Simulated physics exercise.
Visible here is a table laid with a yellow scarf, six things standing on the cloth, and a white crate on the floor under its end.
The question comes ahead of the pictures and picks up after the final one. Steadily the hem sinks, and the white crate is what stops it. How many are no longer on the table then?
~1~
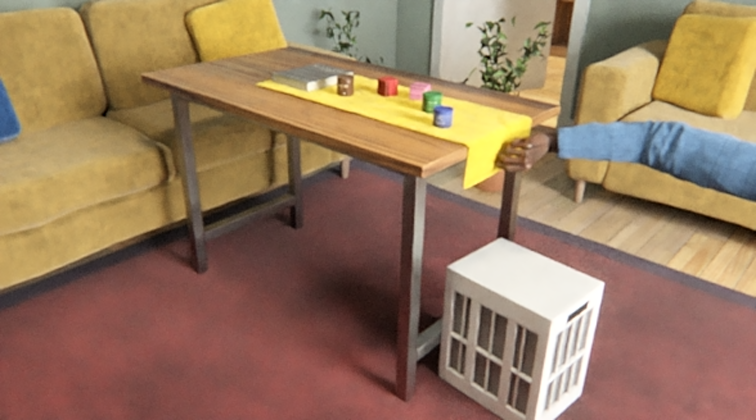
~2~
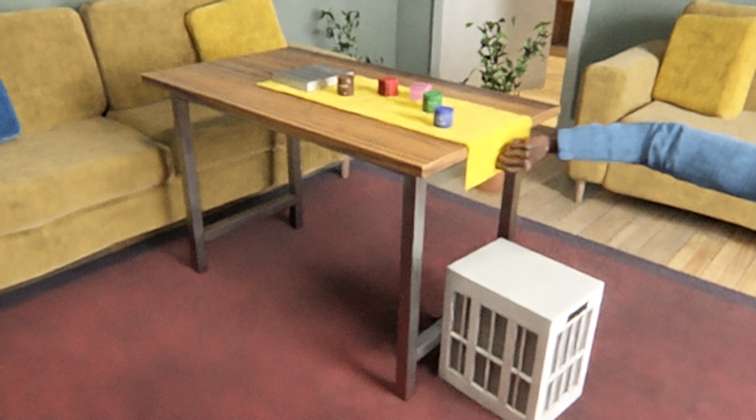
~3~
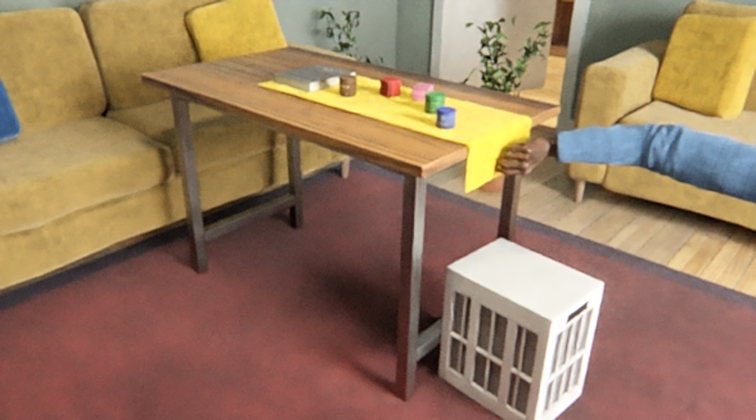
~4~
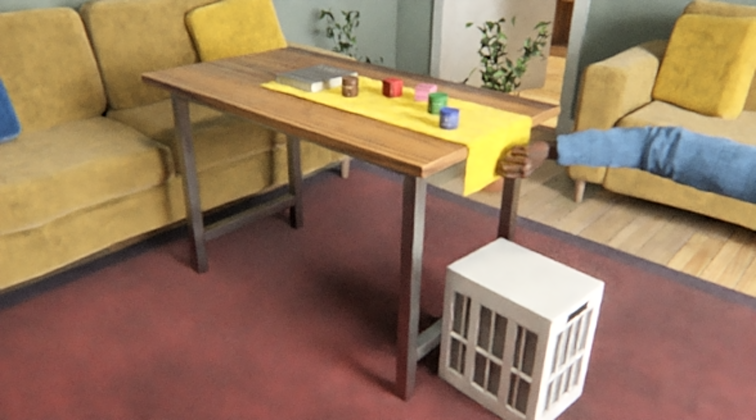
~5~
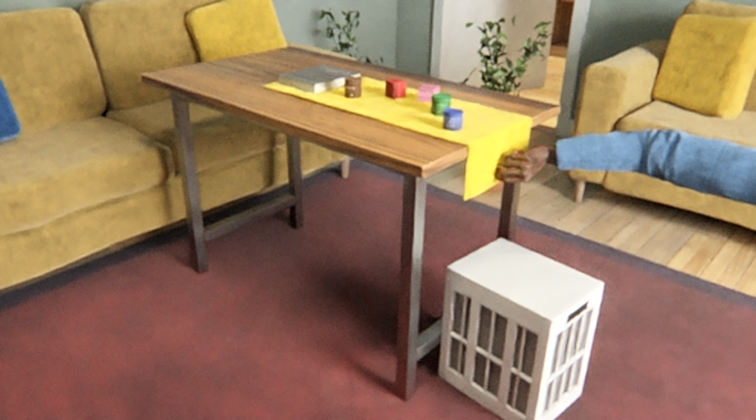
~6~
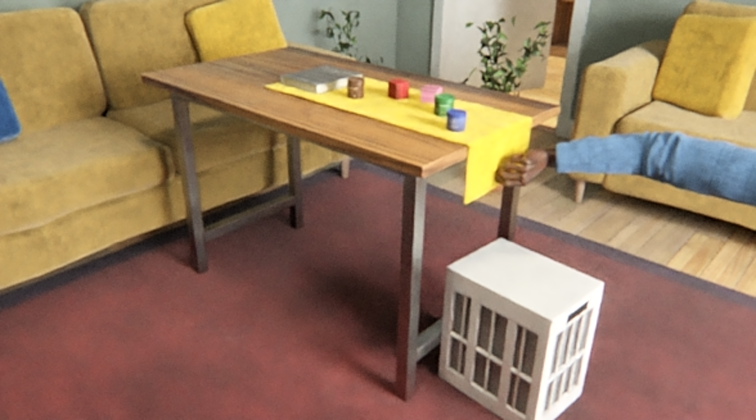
Two come down.
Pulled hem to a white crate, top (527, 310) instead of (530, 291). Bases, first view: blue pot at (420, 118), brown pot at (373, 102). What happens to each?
Blue pot: Lost; brown pot: Safe.
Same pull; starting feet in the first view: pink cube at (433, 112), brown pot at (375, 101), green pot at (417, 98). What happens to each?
The pink cube will end up off, the brown pot will stay where it is, the green pot will stay where it is.
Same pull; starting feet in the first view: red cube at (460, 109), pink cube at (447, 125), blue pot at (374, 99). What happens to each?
The red cube is off the top, the pink cube is off the top, the blue pot is still on top.
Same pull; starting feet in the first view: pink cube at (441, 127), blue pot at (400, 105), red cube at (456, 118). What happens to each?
First the pink cube: It ends off the top. Next the blue pot: It is still up there. Last the red cube: It ends off the top.
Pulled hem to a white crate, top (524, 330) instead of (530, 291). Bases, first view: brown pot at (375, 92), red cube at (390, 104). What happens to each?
As for the brown pot, it stays in place; as for the red cube, it leaves the top.
Soon after, hem near (494, 224); blue pot gone.
After that, hem on the crate; blue pot and green pot gone.
In the end, hem on the crate; blue pot and green pot gone. The count of fallen things is two.
